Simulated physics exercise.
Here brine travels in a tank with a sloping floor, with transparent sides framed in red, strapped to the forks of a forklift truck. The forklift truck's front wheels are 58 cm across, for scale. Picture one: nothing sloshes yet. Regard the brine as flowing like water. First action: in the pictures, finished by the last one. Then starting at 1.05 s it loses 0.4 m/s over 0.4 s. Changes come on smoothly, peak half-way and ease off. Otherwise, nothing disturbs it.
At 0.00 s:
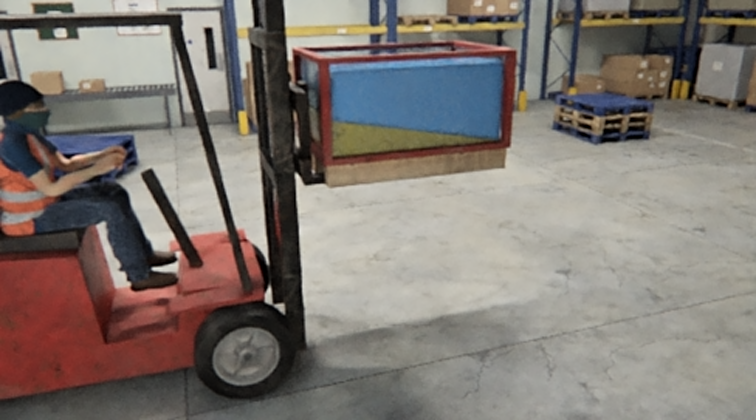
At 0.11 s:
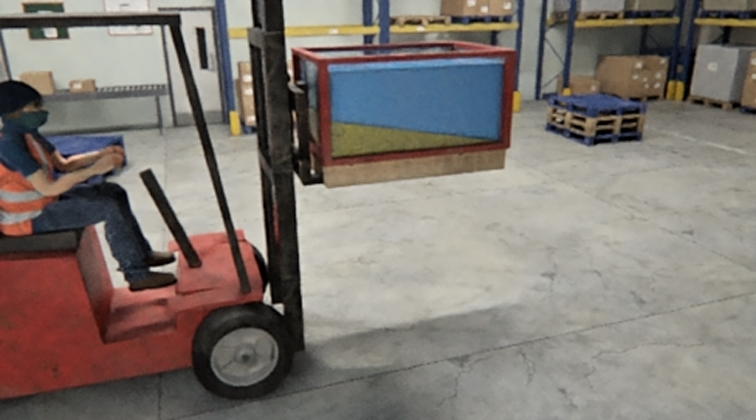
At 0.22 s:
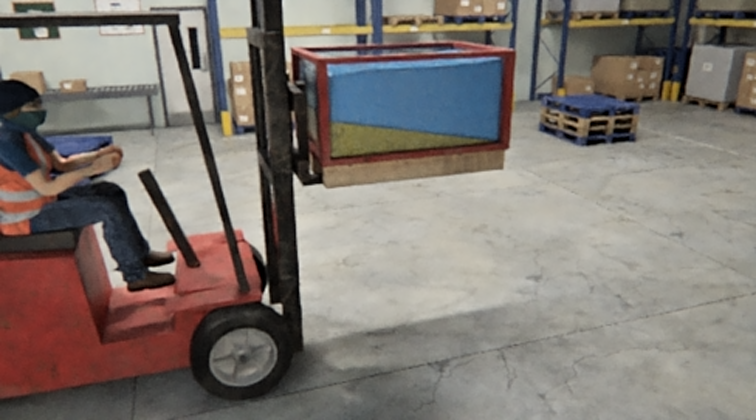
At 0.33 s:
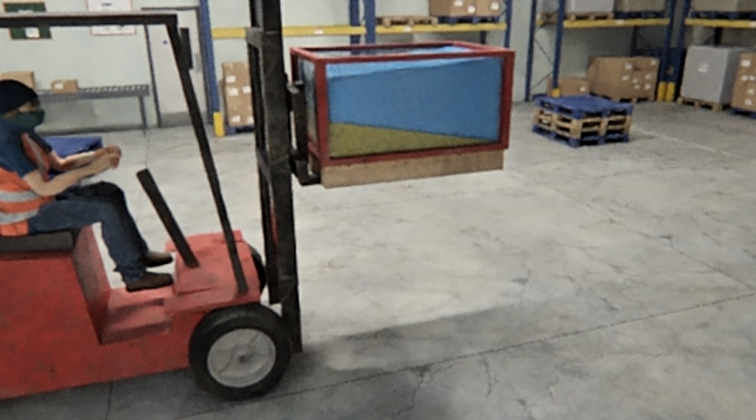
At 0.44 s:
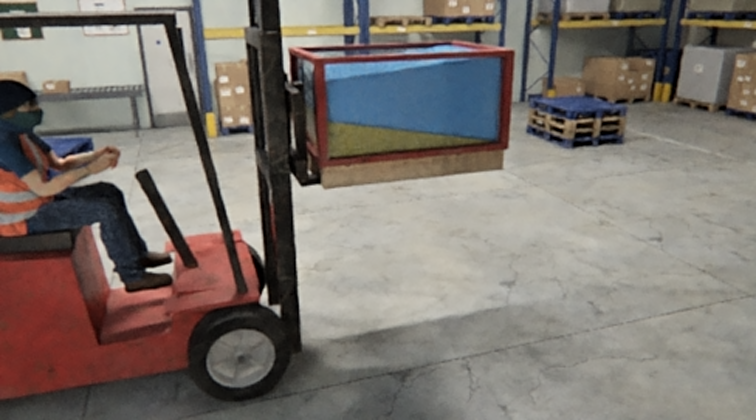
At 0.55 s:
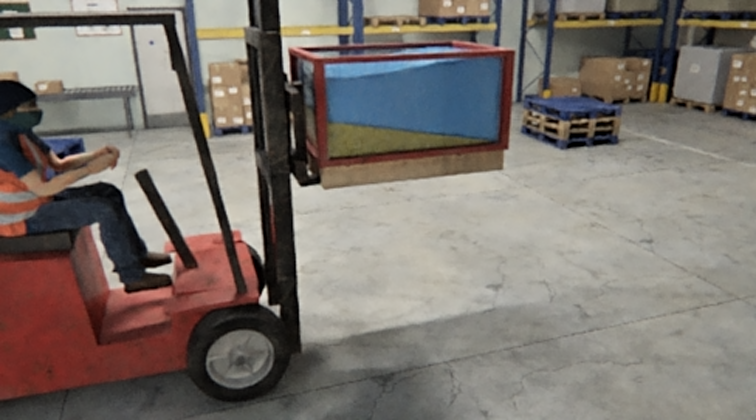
A red forklift rolls right, slowing, while blue liquid in its tank tilts slightly higher frontward.
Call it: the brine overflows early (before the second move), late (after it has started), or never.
Late.
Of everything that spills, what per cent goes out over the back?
About 50 per cent.
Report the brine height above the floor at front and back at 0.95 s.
The front stands at 48 cm and the back at 50 cm.
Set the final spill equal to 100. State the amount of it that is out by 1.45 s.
Roughly 0 per cent.
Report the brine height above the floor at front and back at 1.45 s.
Front level 56 cm, back level 44 cm.
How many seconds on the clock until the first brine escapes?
That happens at some 2.2 s.
Then, 0.95 s in, it stands 50 cm high behind and 49 cm in front; all of it is still inside.
Then, 1.45 s in, it stands 43 cm high behind and 56 cm in front; all of it is still inside.
Then, 1.95 s in, it stands 45 cm high behind and 49 cm in front; all of it is still inside.
Then, 4.43 s in, 1 per cent has gone over the back and the front; the first of it left at about 2.25 s, and the second move began at 1.05 s.
